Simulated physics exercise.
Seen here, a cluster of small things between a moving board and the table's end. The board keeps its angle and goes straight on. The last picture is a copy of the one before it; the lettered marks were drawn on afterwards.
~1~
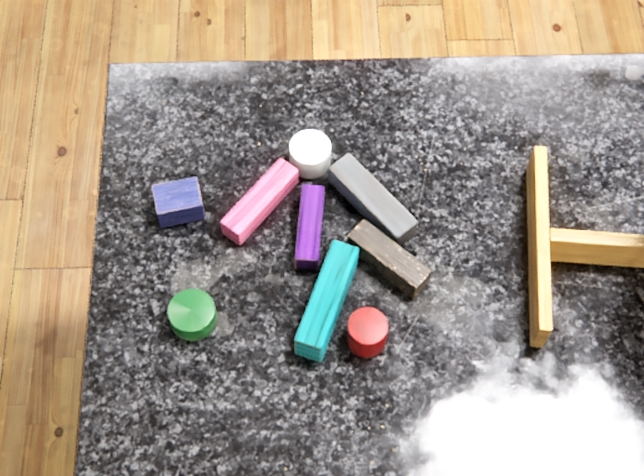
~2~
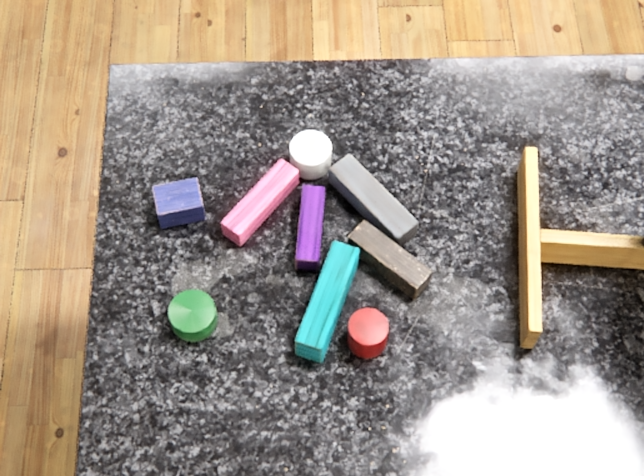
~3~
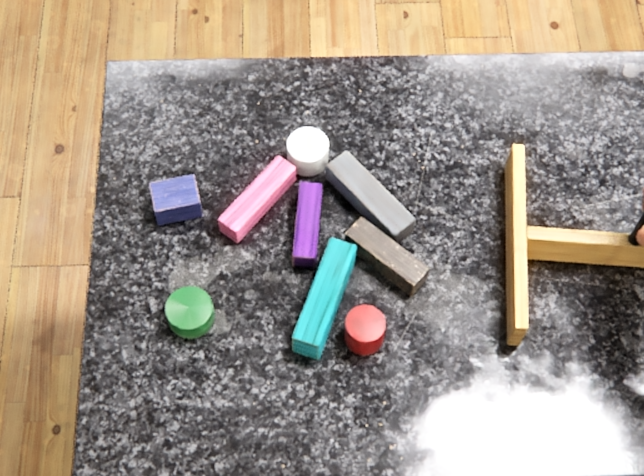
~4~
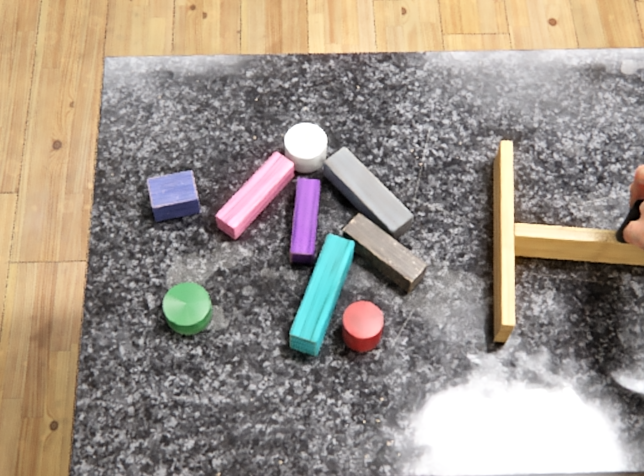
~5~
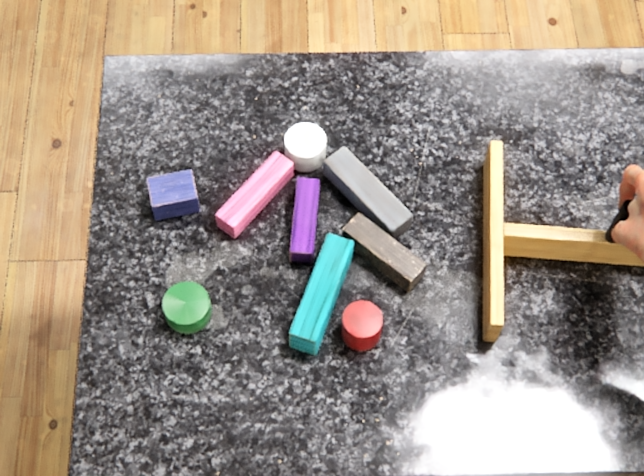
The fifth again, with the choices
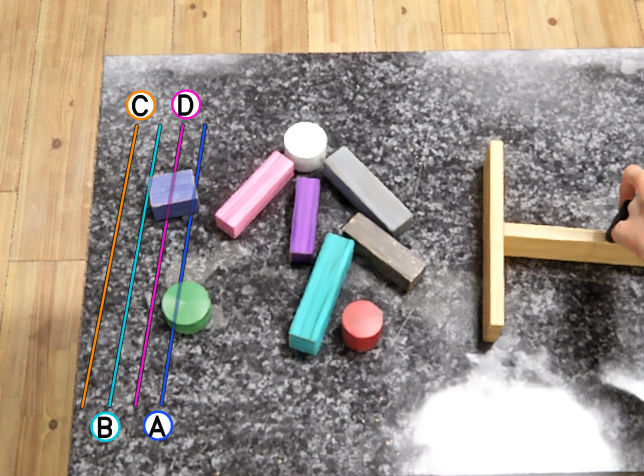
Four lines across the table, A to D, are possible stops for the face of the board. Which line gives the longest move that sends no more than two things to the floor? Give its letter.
No third one falls up to D.
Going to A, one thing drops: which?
It is the green tin.
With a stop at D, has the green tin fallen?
Yes.
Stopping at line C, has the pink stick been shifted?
Yes.
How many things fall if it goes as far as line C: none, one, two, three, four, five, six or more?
By then, six or more.
On the marked copy, A at (185, 255); B at (137, 256); C at (112, 256); D at (161, 255).
Following D. Soon after the start, board (377, 231); white tin (294, 138); red tin (344, 325).
Later, board (257, 233); blue block (148, 179); green tin (150, 308).
In the end, board (161, 235); blue block over the edge; green tin over the edge; two fallen.
As for the rest, A is within the limit but short; B drops five; C drops seven.
